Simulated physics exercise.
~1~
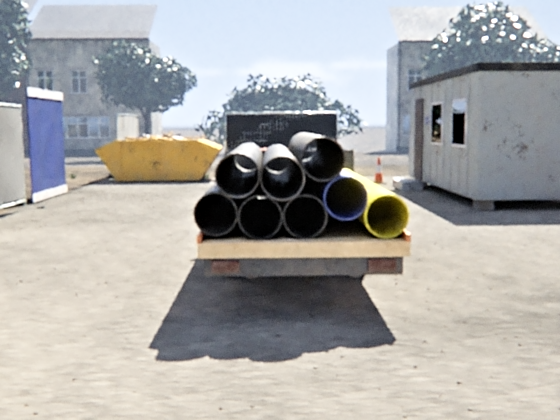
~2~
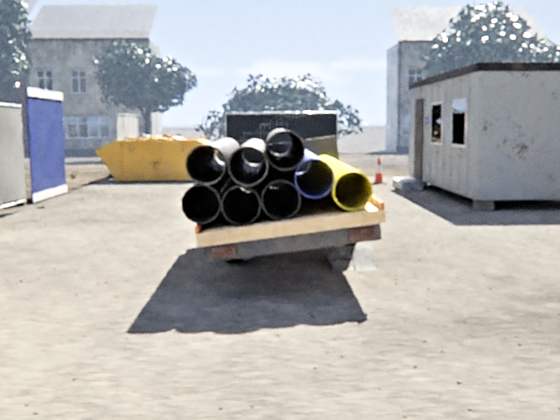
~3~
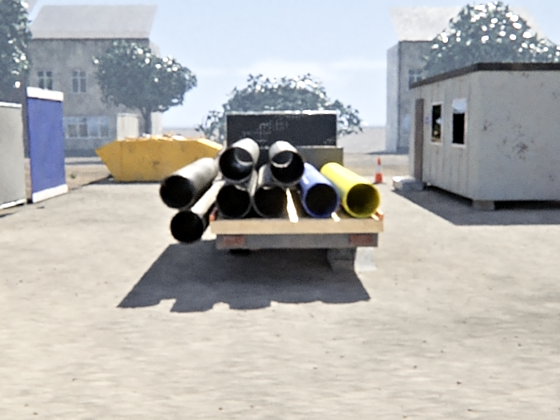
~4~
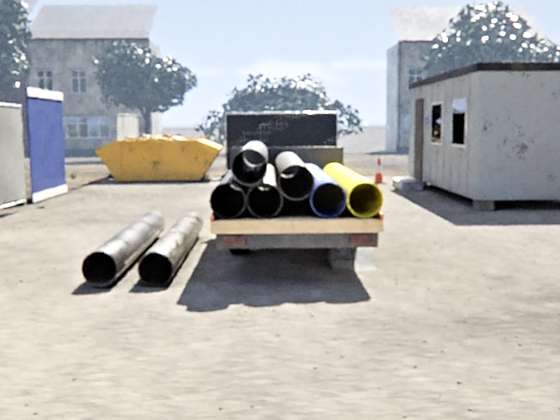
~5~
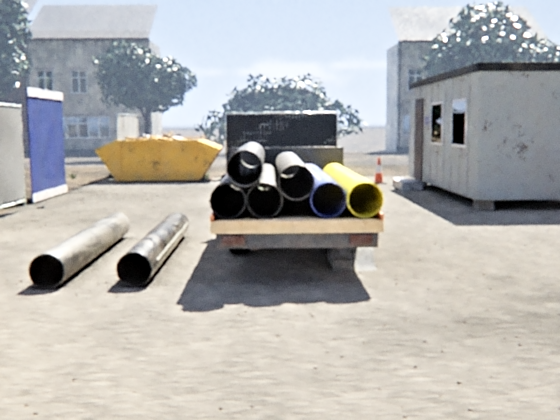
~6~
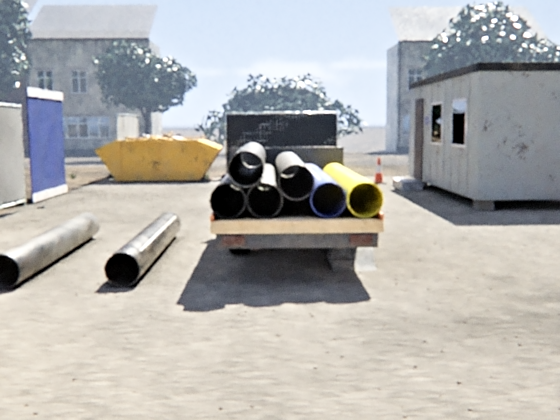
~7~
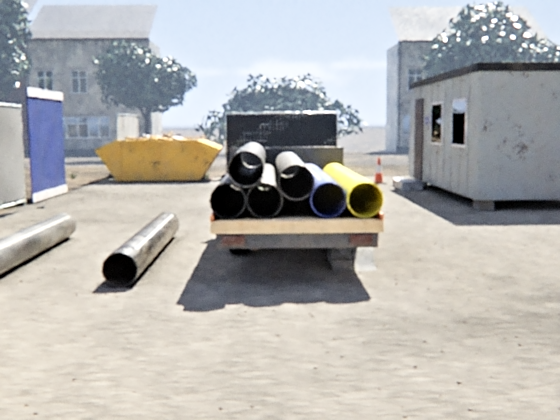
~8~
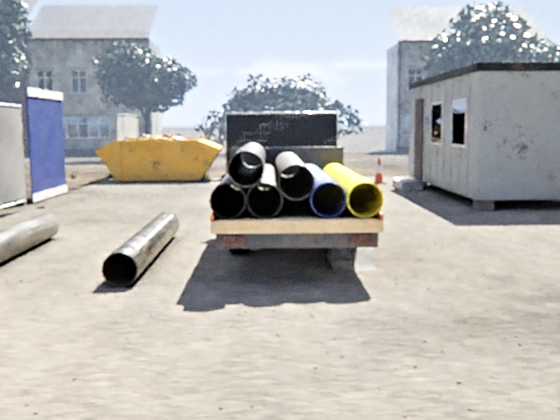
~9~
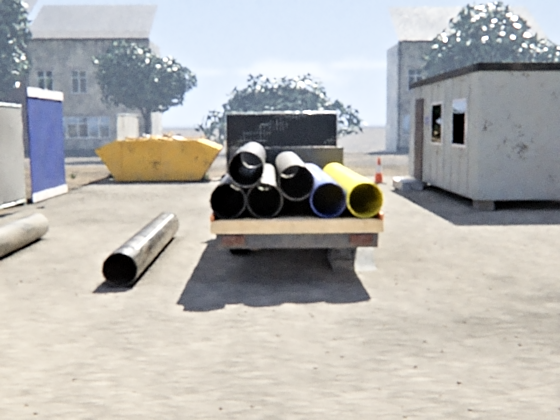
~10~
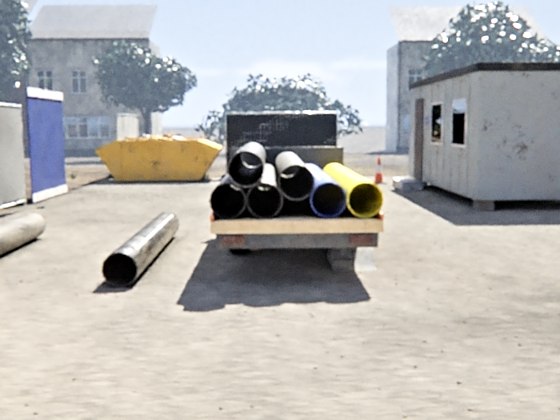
In a dusty yard, a trailer tilts left and two dark pipes roll off its load.
